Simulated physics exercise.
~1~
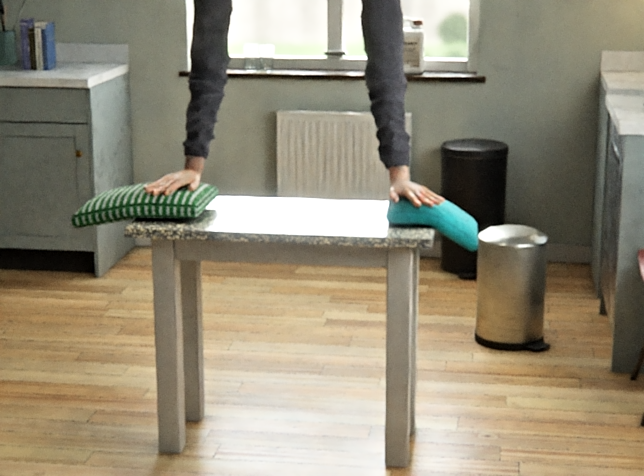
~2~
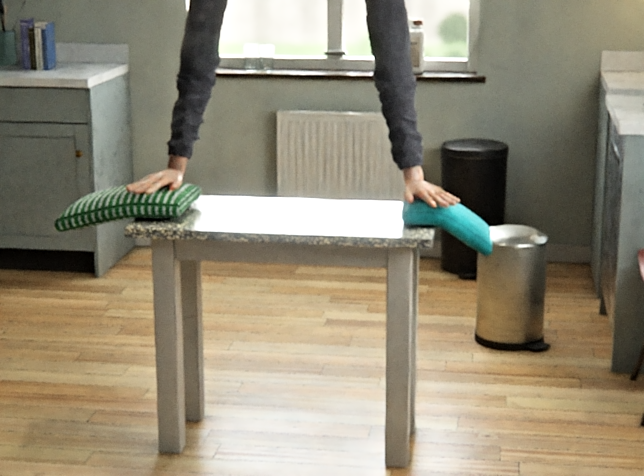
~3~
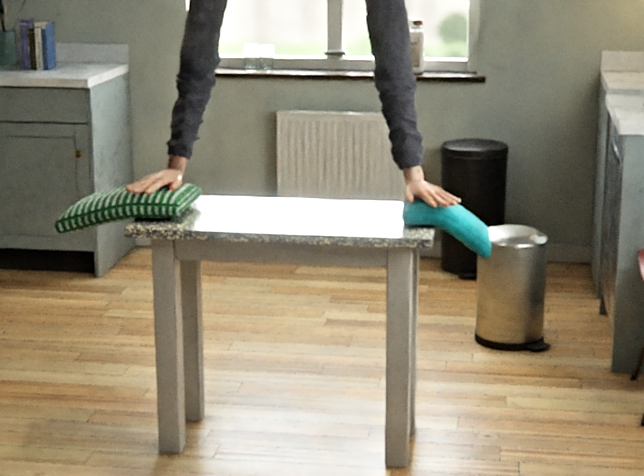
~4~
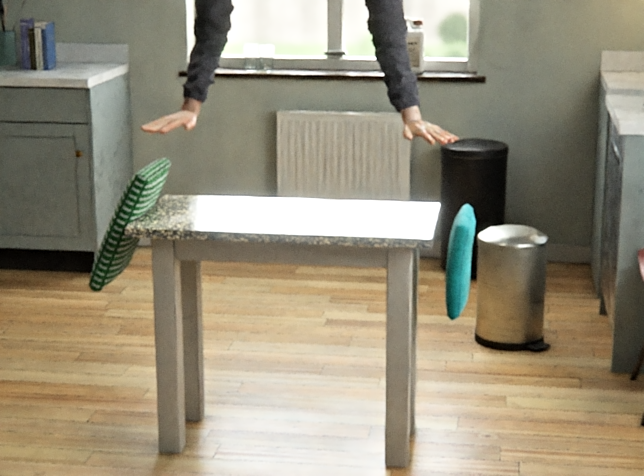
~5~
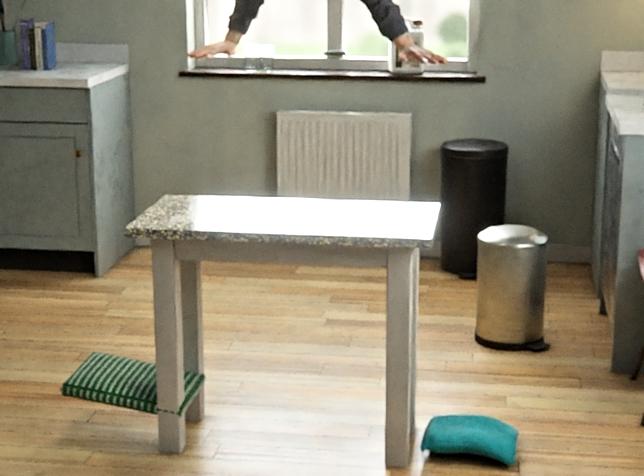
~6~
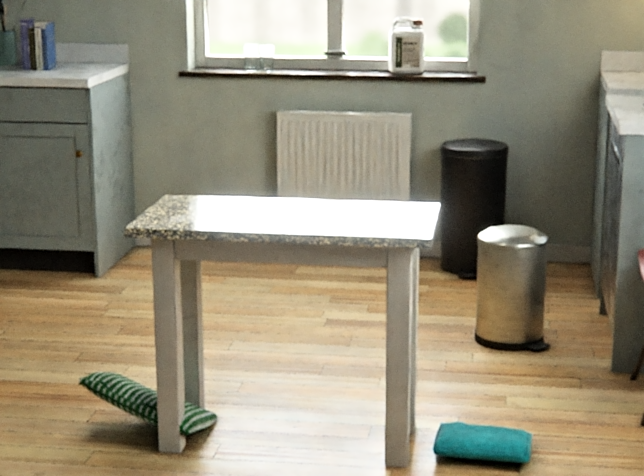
The video shows two hands pressing a green striped pillow and a turquoise sack on opposite ends of a small table, sliding them outwards over the edges. The hands let go and withdraw, and both objects tip off and fall, ending on the wooden floor.
